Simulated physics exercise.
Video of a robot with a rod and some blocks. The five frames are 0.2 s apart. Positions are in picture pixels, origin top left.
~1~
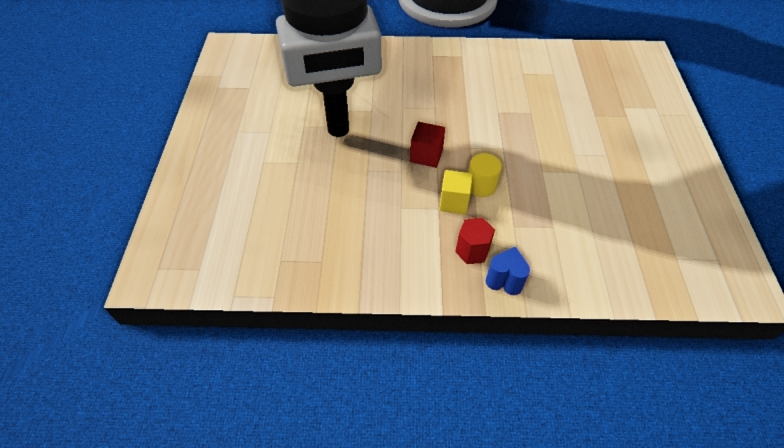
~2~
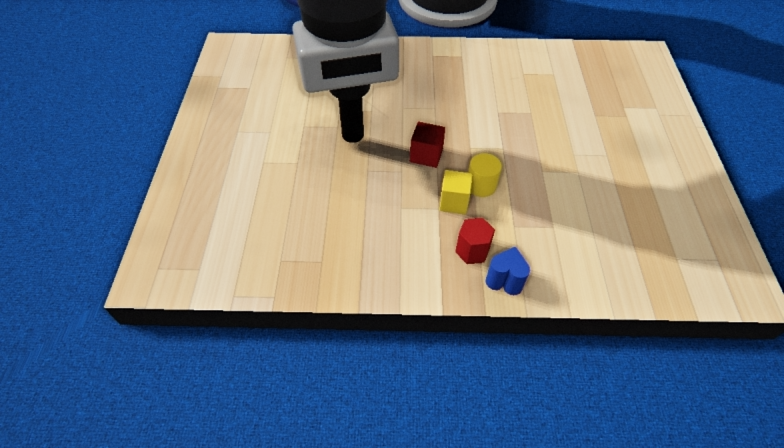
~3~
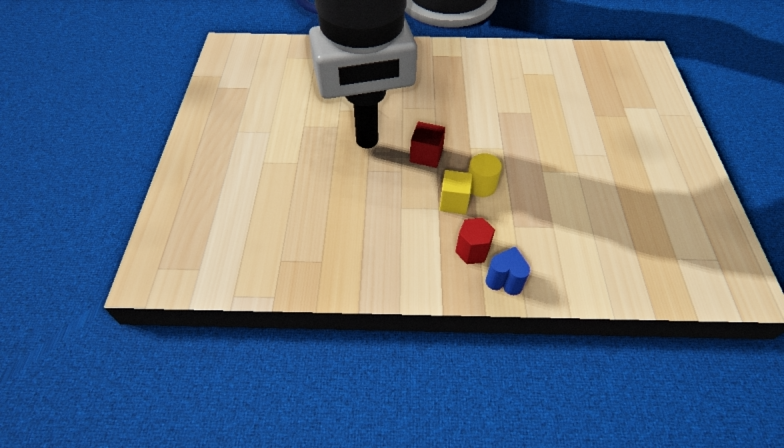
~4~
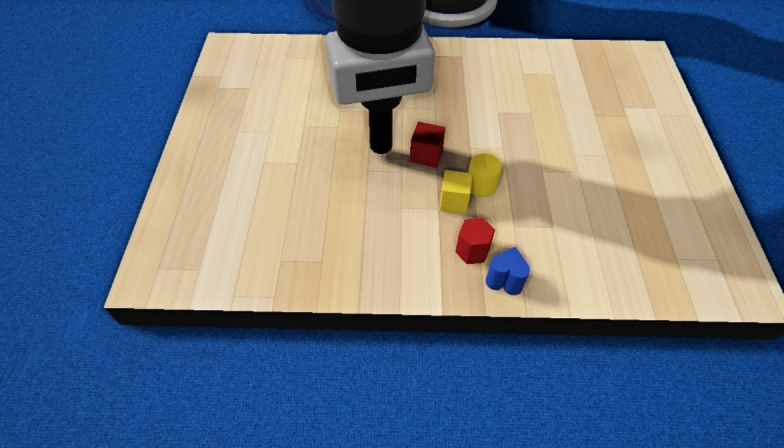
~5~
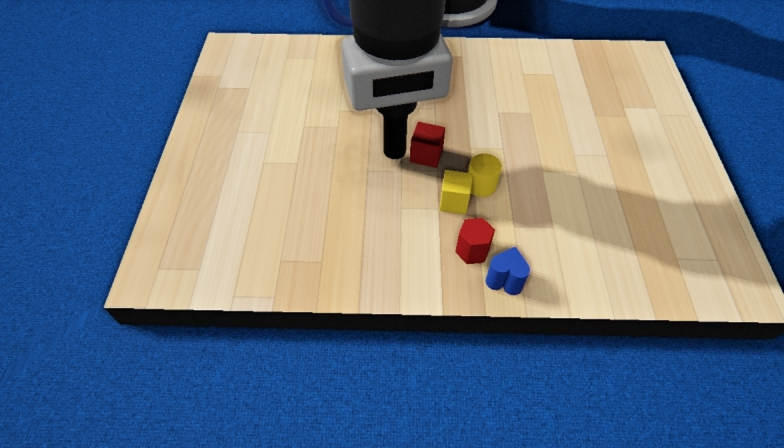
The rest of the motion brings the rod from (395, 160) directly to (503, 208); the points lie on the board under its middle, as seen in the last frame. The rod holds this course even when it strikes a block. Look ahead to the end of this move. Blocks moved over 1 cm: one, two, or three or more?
Three or more will move.
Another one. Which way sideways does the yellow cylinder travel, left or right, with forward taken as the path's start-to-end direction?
The shift is leftward.
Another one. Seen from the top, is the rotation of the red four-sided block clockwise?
My answer is no.
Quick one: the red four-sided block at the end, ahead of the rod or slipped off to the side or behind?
Gone from the front.
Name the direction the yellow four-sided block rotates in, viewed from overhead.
The answer is clockwise.
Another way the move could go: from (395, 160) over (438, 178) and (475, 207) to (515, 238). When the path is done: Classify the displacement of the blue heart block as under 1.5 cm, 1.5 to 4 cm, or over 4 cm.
By the end of the path, it will have gone short of 1.5 cm.
What follows on the original path. One third of the way, rod at (431, 167); red four-sided block at (443, 135), turned 60° anticlockwise.
Two thirds of the way, rod at (467, 184); red four-sided block at (443, 135), turned 65° anticlockwise; yellow four-sided block at (465, 190), turned 15° clockwise; yellow cylinder at (496, 165).
At the end, rod at (506, 201); red four-sided block at (443, 135), turned 65° anticlockwise; yellow four-sided block at (465, 191), turned 20° clockwise; red hexagonal block not moved; yellow cylinder at (516, 167).
